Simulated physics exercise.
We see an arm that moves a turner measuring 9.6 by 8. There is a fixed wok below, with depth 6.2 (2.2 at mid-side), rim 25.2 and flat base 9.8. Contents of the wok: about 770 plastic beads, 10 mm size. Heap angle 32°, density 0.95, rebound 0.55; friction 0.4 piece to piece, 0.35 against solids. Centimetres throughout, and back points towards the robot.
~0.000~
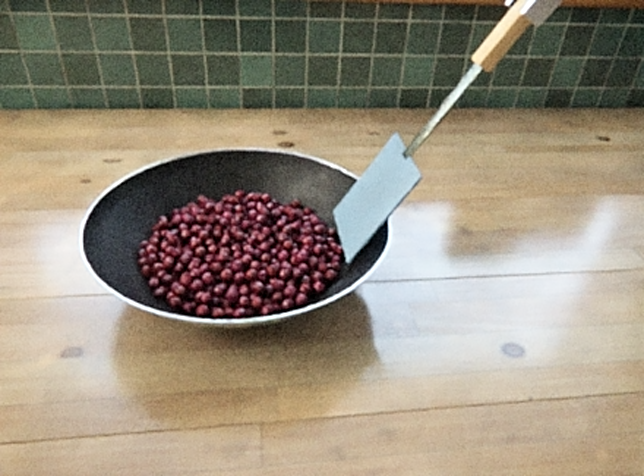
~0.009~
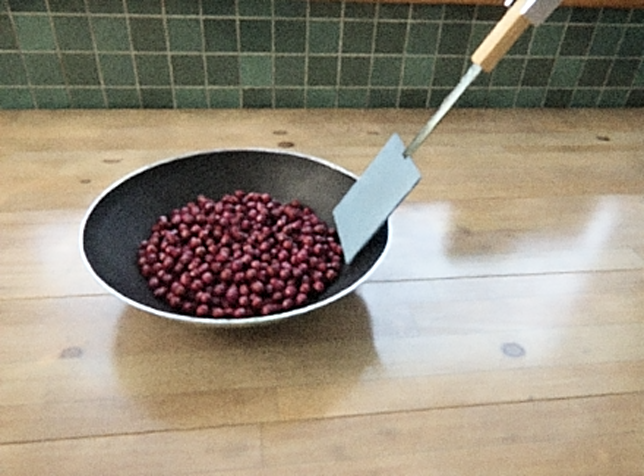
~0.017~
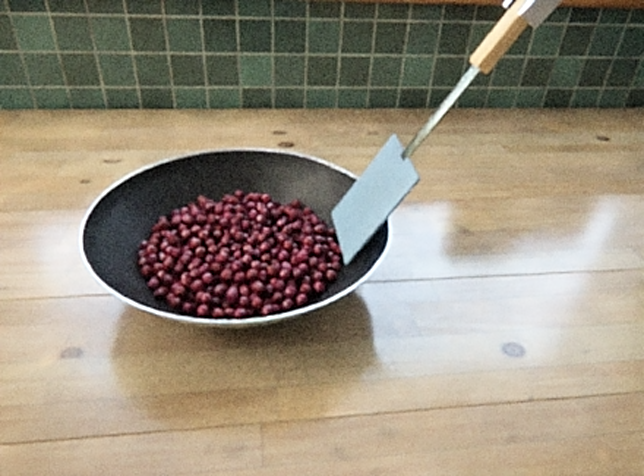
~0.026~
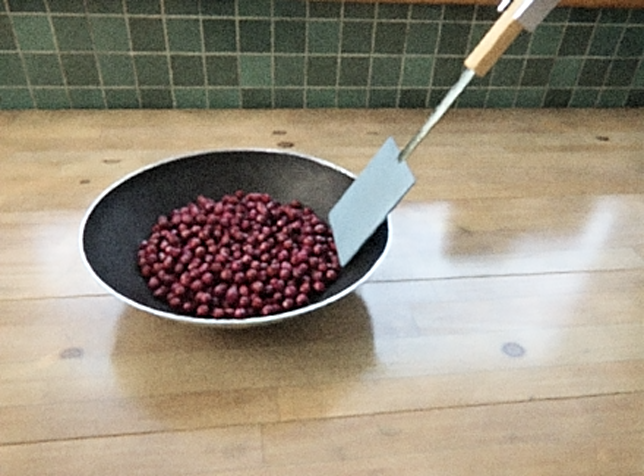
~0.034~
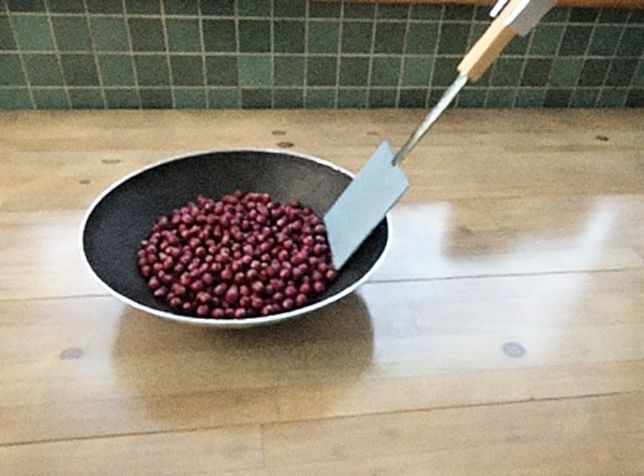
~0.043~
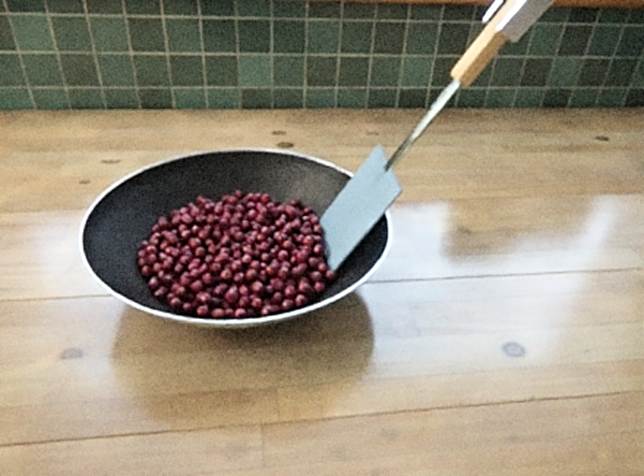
A black wok with a pale rim, holding a heap of small dark red beads, sits left of centre on a glossy wooden counter, seen from slightly above with green tiles behind. A grey-blue turner with a wooden handle slants in from the upper right, its blade inside the wok's right side. The turner shifts slightly left against the heap, while the beads, wok and camera stay still.
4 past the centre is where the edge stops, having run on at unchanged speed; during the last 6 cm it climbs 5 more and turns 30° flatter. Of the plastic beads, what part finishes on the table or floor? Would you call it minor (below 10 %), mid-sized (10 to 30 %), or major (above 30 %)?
I would call it minor.
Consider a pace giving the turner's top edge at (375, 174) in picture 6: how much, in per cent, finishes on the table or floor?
Expect about 15 per cent there.
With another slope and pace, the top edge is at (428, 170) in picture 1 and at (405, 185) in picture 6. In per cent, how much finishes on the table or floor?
Around 5 per cent finishes there.
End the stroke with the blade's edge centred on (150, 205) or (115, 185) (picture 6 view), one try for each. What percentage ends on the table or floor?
Around 20 per cent for the first try and 35 per cent for the second.
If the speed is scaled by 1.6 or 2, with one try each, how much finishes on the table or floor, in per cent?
Roughly 10 percent for the first try, 15 percent for the second.
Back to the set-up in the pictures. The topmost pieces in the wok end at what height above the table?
Roughly 7.0 centimetres.
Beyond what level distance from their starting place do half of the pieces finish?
It comes to some 2 cm.
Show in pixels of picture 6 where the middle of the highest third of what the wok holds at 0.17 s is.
Around (203, 236).
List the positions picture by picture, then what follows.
In the first frame, turner top edge at (408, 153), sloping 58°; upper third of the load around (240, 242), from x 145 to 340, top at y 195; 771 in the wok.
In the second frame, turner top edge at (408, 154), sloping 58°; upper third of the load around (240, 242), from x 145 to 340, top at y 195.
In the third frame, turner top edge at (406, 155), sloping 58°; upper third of the load around (240, 242), from x 145 to 340, top at y 195.
In the fourth frame, turner top edge at (402, 157), sloping 58°; upper third of the load around (240, 242), from x 145 to 340, top at y 195.
In the fifth frame, turner top edge at (397, 161), sloping 58°; upper third of the load around (240, 243), from x 145 to 340, top at y 195.
In the sixth frame, turner top edge at (390, 166), sloping 58°; upper third of the load around (240, 242), from x 145 to 340, top at y 195; 771 in the wok.
By 0.11 s, sloping 58°, highest piece 7 above the table; 771 in the wok.
By 0.17 s, sloping 44°, highest piece 6 above the table; 771 in the wok.
By 0.41 s, sloping 28°, highest piece 7 above the table; 768 in the wok, 3 on the blade or in flight.
By 1.46 s, sloping 28°, highest piece 7 above the table; 766 in the wok, 5 on the table or floor.
Final count, 766 in the wok, 5 on the table or floor. That is 1 % on the table or floor.
